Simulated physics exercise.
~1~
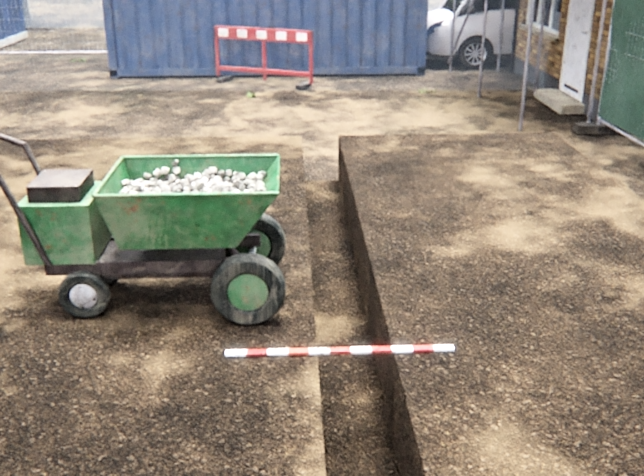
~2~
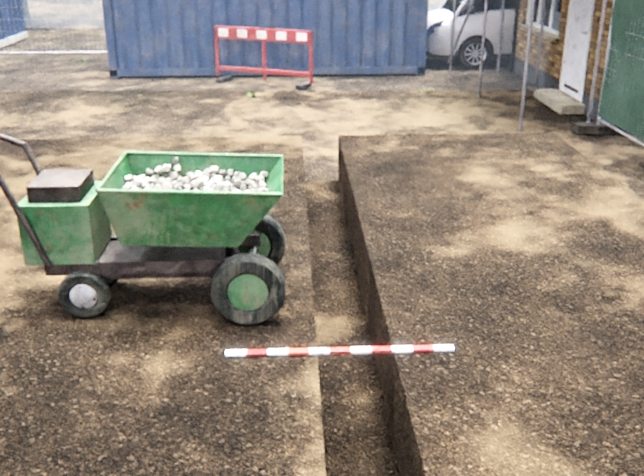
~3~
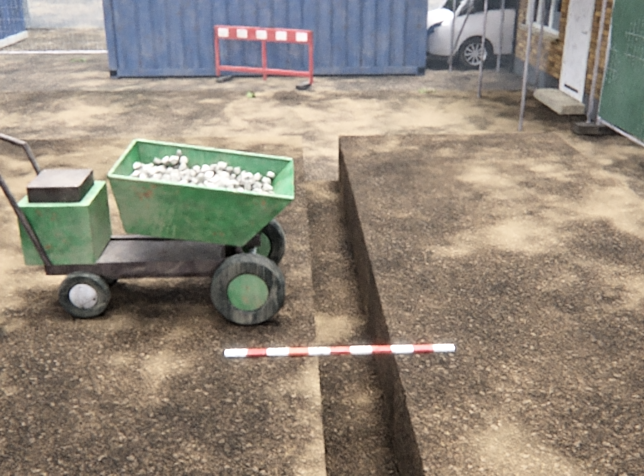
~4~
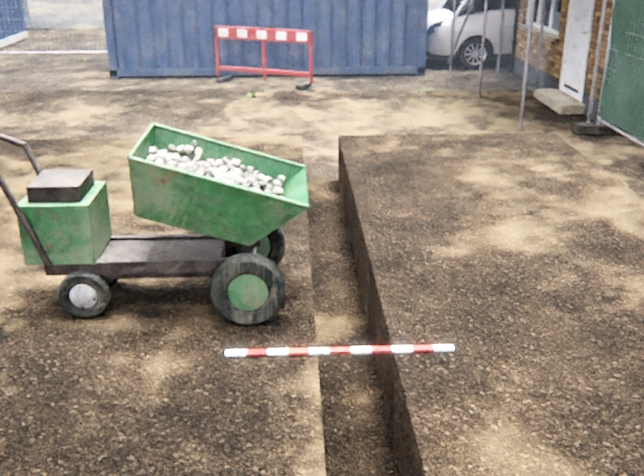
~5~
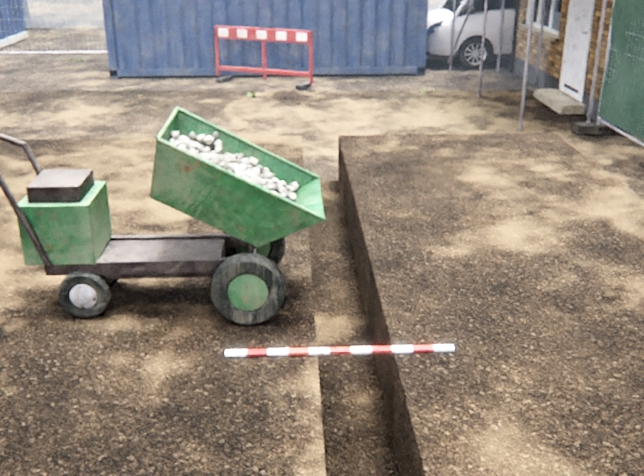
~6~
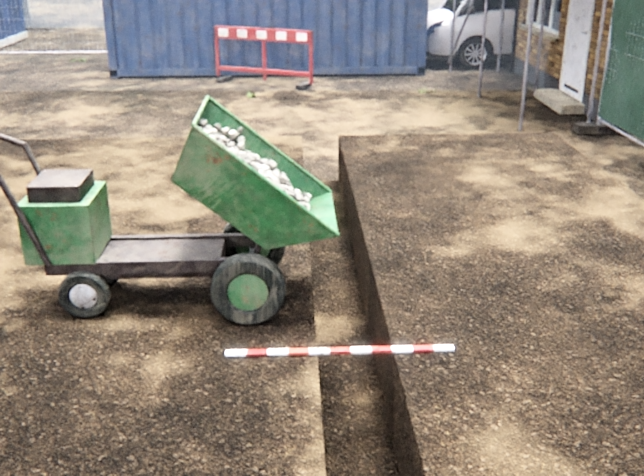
Green motor barrow standing beside a straight trench, its skip of pale stones gently starting to tilt, then angling steeply down rightward.
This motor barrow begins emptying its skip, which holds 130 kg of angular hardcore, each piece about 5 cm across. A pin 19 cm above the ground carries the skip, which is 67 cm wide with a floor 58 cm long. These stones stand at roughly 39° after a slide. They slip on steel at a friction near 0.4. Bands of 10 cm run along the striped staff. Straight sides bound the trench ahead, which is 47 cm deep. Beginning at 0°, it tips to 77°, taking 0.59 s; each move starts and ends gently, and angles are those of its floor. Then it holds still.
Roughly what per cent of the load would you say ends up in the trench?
I'd say 40 per cent ends up in the trench.
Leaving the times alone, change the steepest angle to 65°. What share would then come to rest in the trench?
With that change, near 25 per cent.
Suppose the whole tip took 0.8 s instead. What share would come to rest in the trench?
I'd put it at some 55 in a hundred.
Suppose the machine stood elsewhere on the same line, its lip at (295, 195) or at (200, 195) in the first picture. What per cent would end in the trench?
About 20 per cent first, then about 80 per cent.
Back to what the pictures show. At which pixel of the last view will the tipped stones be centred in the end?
Their middle is at about (400, 291).
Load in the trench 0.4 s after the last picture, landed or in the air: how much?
Roughly 10% by that time.
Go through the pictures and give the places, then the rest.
In the first frame, lip at (278, 193), floor tilted 0°, highest stones at (187, 177).
In the second frame, the skip is at 2°, its lip at (282, 195); the top of the load is at (180, 175).
In the third frame, lip at (293, 199), floor tilted 8°, highest stones at (166, 167).
In the fourth frame, lip at (308, 207), floor tilted 17°, highest stones at (169, 155).
In the fifth frame, lip at (324, 219), floor tilted 28°, highest stones at (178, 142).
In the sixth frame, lip at (339, 235), floor tilted 39°, highest stones at (204, 130).
Then, 0.1 s after the last picture the floor is at 65°, 100 % in the skip; the foremost stones are at (341, 244).
Then, 0.4 s after the last picture the floor is at 77°, 65 % in the skip, 10 % in the trench, 25 % past the trench; the foremost stones are at (420, 293).
Then, 0.7 s after the last picture the floor is at 77°, 11 % in the skip, 27 % in the trench, 62 % past the trench; the foremost stones are at (574, 290).
Then, 2.7 s after the last picture the floor is at 77°, 0 % in the skip, 40 % in the trench, 60 % past the trench; the foremost stones are past the picture's edge.
